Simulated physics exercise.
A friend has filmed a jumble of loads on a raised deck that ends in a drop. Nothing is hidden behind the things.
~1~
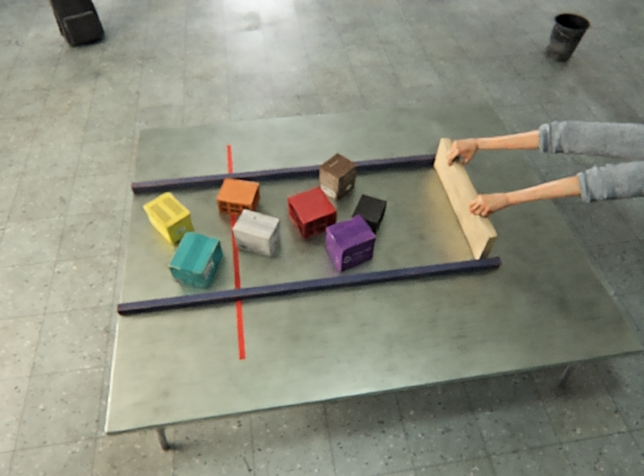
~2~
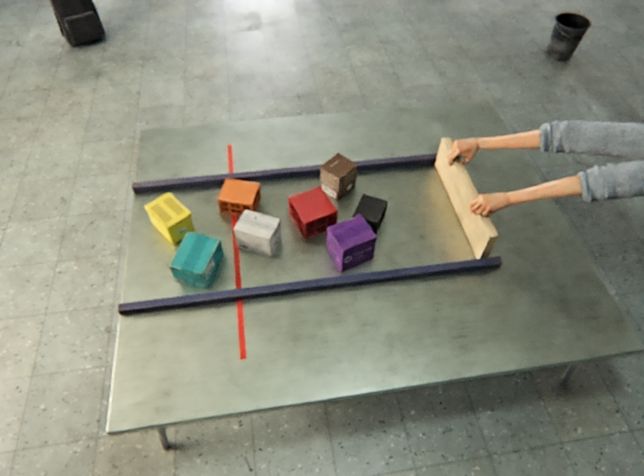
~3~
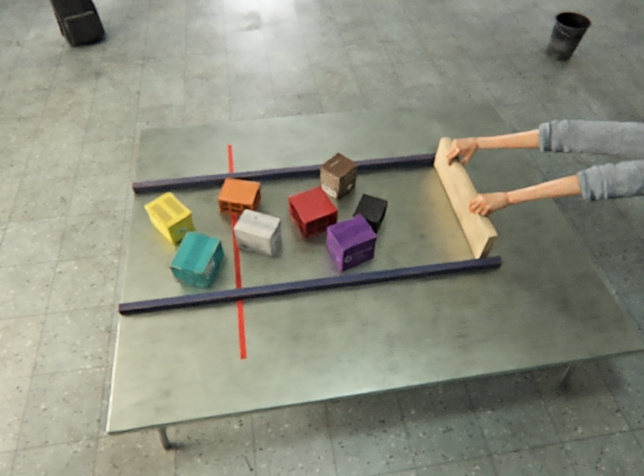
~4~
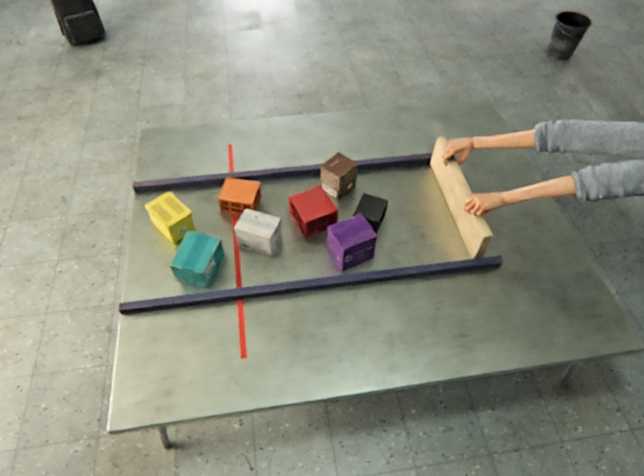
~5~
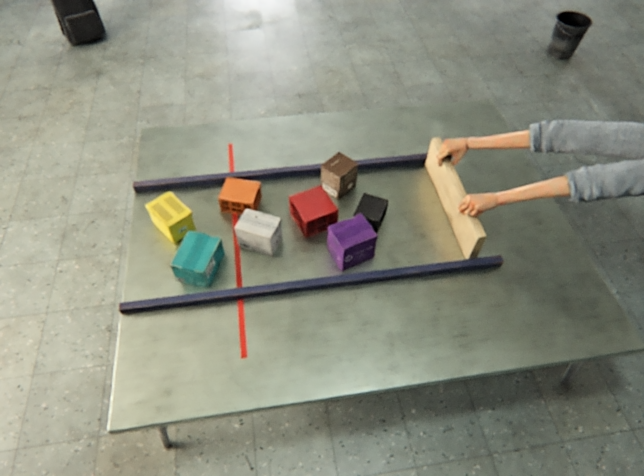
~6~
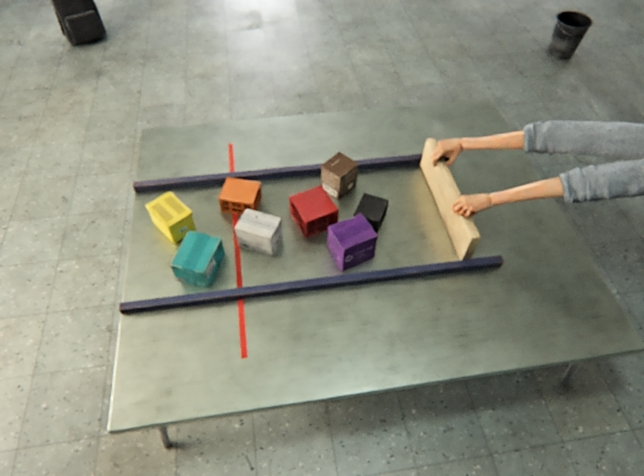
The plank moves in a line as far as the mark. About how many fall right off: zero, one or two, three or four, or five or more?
As it turns out, the number that fall off is zero.
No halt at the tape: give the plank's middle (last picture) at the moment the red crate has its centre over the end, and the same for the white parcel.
At (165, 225) for the red crate; at (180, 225) for the white parcel.
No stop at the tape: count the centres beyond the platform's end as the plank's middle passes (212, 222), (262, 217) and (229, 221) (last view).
Past the end: 0, 0 and 0.
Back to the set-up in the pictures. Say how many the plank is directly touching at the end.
3 of them.
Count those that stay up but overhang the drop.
0 of them.
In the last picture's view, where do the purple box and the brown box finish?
First (217, 255), then (218, 182).
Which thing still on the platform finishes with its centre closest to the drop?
It is the yellow tote.
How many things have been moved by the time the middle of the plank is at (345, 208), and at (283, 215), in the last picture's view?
At the one place 4, at the other 7.
A little later, none off yet; yellow tote at rest near (172, 218); turquoise parcel at rest near (199, 259); orange crate at rest near (241, 197).
Next, none off yet; yellow tote at rest near (172, 218); turquoise parcel at rest near (199, 259); orange crate shifted a little near (231, 195).
When it is over, the number that fall off is zero.
